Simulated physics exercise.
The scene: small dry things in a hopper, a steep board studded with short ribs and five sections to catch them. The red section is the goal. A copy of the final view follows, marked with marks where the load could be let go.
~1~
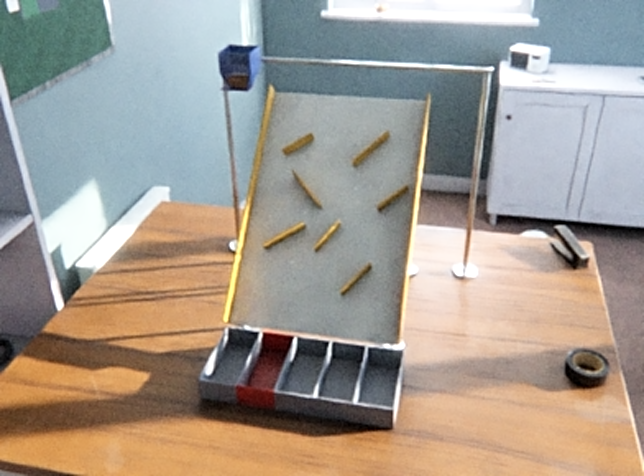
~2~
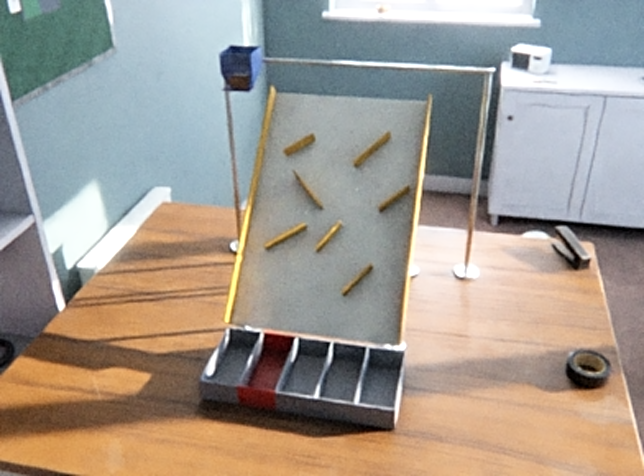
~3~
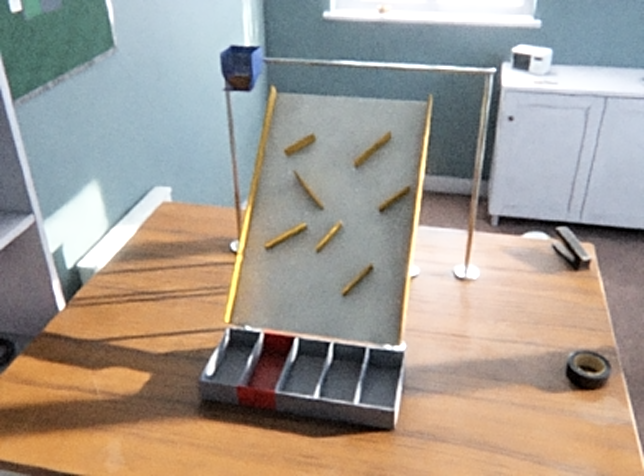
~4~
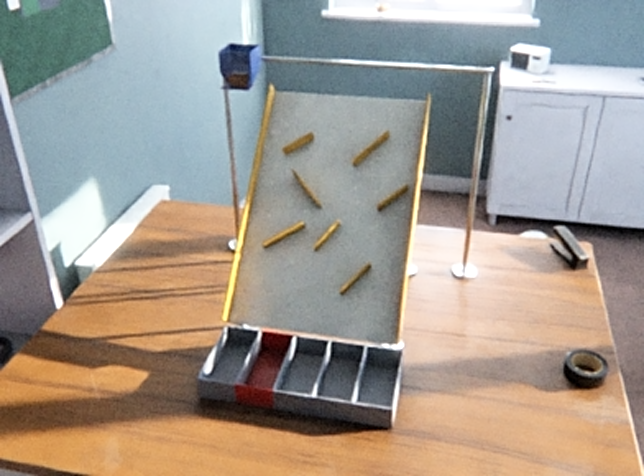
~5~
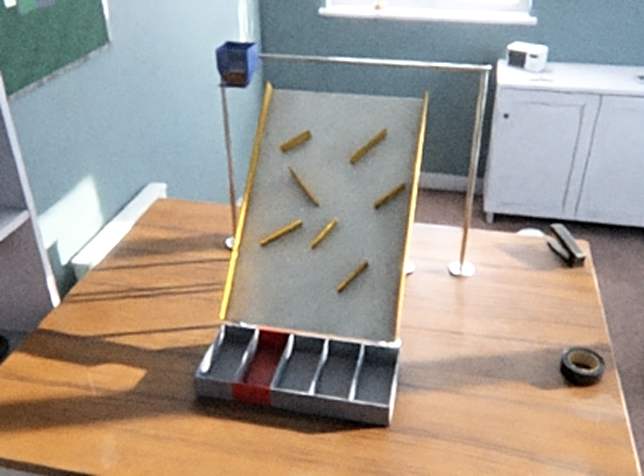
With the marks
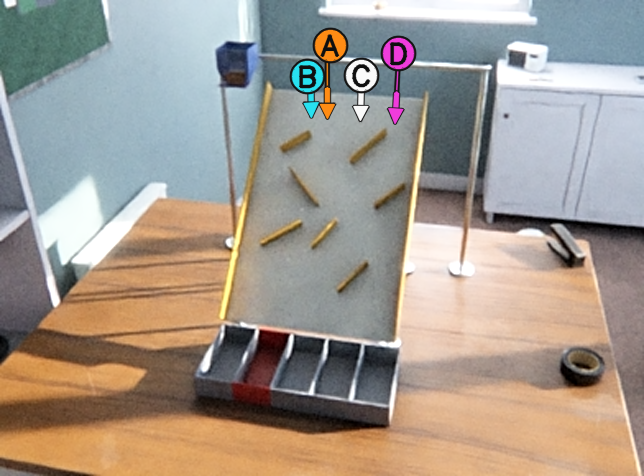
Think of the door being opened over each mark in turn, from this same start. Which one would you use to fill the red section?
It is C.
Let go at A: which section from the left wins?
The second.
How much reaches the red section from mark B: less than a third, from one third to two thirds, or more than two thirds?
Mark B gives less than a third.
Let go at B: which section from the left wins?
The first.
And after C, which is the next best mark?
A it is.
On the marked copy, mark A meets the board at (327, 113); mark B meets the board at (311, 112); mark C meets the board at (360, 115); mark D meets the board at (395, 118).
Choosing A, about two thirds in the red section, about a third in other sections.
Choosing B, about a quarter in the red section, most in other sections.
Choosing C, most in the red section, about a quarter in other sections.
Choosing D, about a third in the red section, about half in other sections.
